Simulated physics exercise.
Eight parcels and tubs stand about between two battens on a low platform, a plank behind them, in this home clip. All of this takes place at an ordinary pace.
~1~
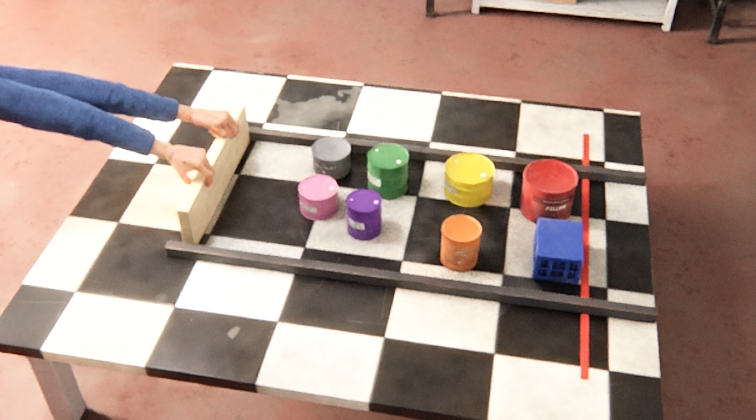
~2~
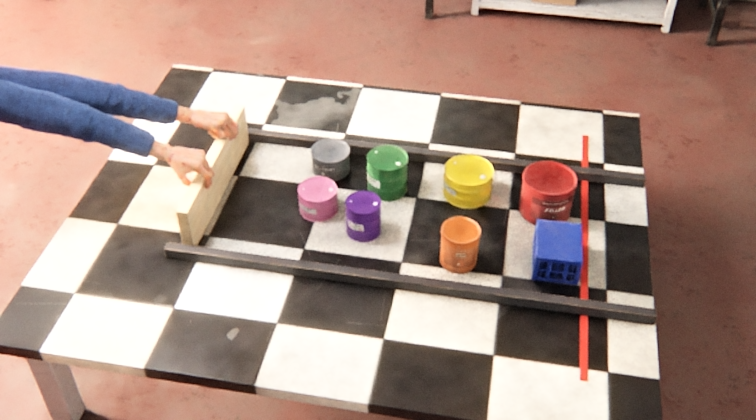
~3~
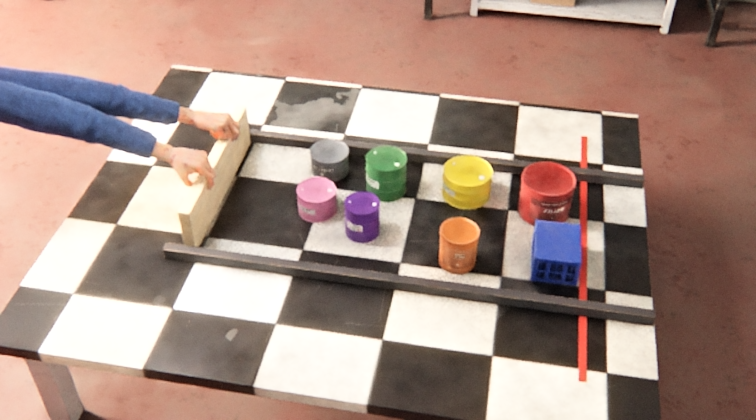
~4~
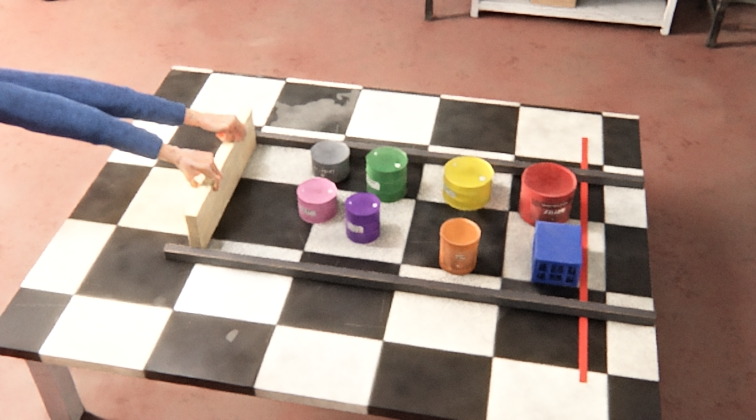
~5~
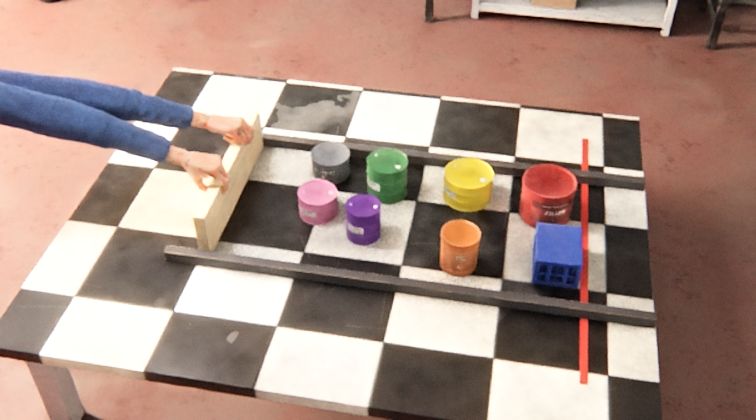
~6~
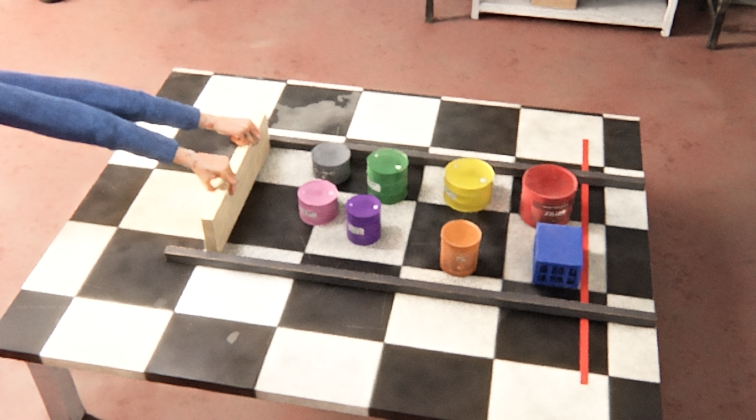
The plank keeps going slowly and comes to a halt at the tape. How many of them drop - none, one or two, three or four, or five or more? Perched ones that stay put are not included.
It ends with just one or a pair down.
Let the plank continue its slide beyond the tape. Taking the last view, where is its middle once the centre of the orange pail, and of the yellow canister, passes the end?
The middle is at (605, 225) when it's the orange pail, and at (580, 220) when it's the yellow canister.
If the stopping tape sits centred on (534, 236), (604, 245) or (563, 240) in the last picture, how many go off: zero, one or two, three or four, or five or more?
Result per tape, in order - none at all / 3 or 4 / one to two.
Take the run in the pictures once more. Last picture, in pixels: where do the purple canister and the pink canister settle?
I'd say approximately (606, 266) and then (607, 243).
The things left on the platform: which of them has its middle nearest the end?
The blue crate ends up foremost.
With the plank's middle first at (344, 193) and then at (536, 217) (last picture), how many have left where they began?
The counts are 4 and 8.
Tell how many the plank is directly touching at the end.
That makes 3.
A little later, none off yet; blue crate at rest near (557, 255); red pail at rest near (548, 198); orange pail at rest near (460, 249).
Next, none off yet; blue crate at rest near (557, 255); red pail at rest near (550, 198); orange pail shifted a little near (478, 254).
Later still, none off yet; blue crate shifted a little near (587, 259); red pail shifted about its own width near (615, 217); orange pail shifted well along near (565, 278).
When it is over, the number that fall off is one or two; down, yellow canister and red pail.
